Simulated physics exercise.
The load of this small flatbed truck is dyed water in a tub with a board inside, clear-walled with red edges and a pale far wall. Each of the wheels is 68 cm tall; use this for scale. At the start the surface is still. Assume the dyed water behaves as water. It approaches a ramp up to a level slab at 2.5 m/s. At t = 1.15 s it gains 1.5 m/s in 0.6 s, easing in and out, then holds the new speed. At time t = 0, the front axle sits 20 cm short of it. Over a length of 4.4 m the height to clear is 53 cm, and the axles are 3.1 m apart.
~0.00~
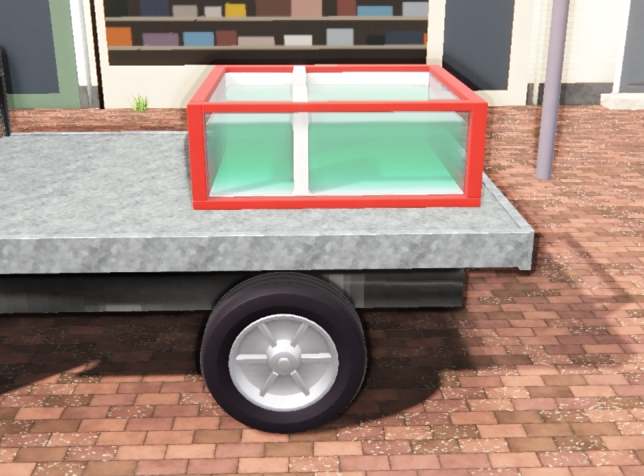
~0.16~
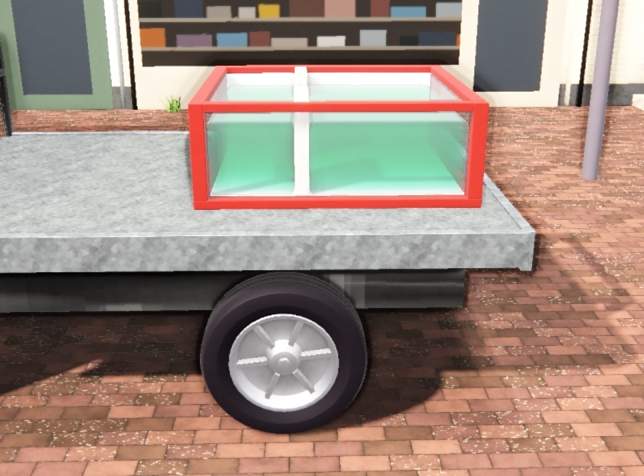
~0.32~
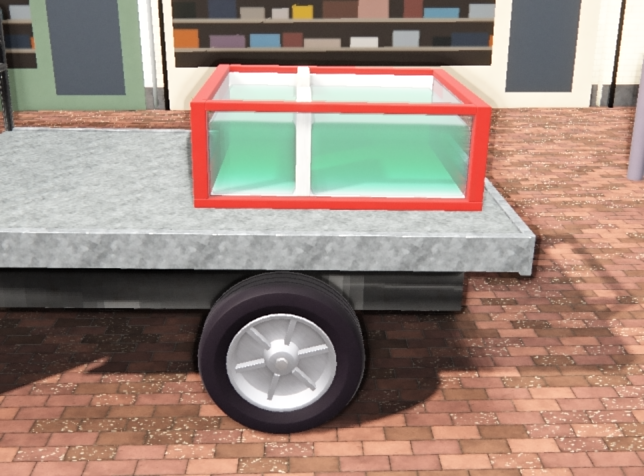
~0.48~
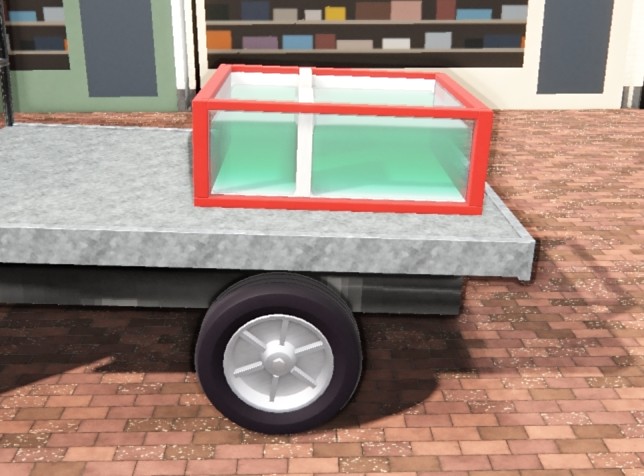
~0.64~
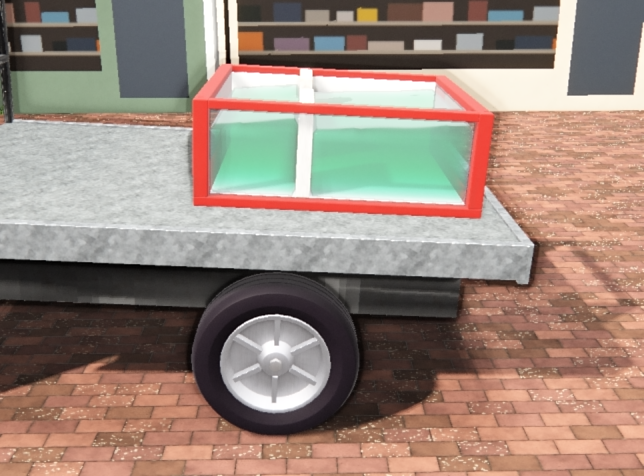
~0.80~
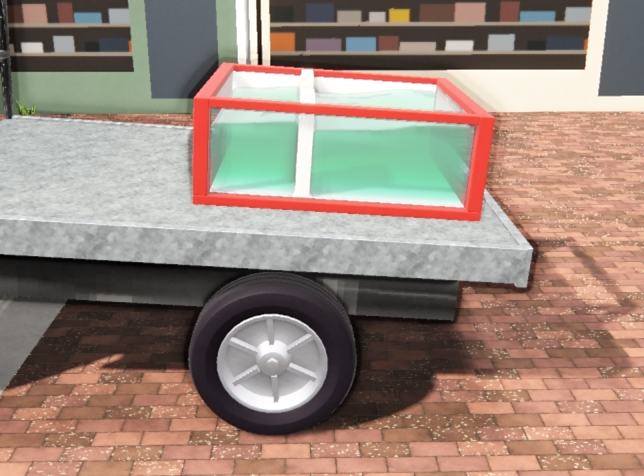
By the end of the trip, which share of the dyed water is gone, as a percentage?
Close to 11 per cent of the dyed water is gone.
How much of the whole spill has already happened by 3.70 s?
By that time, around 100 percent of it is out.
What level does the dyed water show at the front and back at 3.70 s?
I'd put it at about 32 cm in front and about 28 cm behind.
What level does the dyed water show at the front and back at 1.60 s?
Front reads 16 centimetres, back reads 52 centimetres.
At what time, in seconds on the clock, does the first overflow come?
It first spills at close to 1.7 s.
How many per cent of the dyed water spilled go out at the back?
Around 100 in a hundred.
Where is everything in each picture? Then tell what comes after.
The first picture shows the dyed water reaches (229, 119) at the front end; it reaches (443, 118) at the back end; no slope yet; board top at (300, 78); the front is on the left, levels are read along the near wall; a wheel hub at (284, 369).
The second picture shows the dyed water reaches (230, 119) at the front end; it reaches (444, 118) at the back end; no slope yet.
The third picture shows the dyed water reaches (232, 118) at the front end; it reaches (446, 121) at the back end; hardly any slope.
The fourth picture shows the dyed water reaches (234, 117) at the front end; it reaches (448, 125) at the back end; hardly any slope; the tub is 2° nose up.
The fifth picture shows the dyed water reaches (234, 118) at the front end; it reaches (449, 124) at the back end; hardly any slope; the tub is 3° nose up.
The sixth picture shows the dyed water reaches (235, 117) at the front end; it is heaped 2° towards the back; a wheel hub at (272, 370); the tub is 4° nose up.
Then, 1.60 s in, it stands 52 cm high behind and 16 cm in front; all of it is still inside.
Then, 2.60 s in, it stands 27 cm high behind and 31 cm in front; 11 per cent has gone over the back.
Then, 3.70 s in, it stands 27 cm high behind and 32 cm in front; 11 per cent has gone over the back.
Then, 6.18 s in, 11 per cent has gone over the back, 37 of 328 litres.
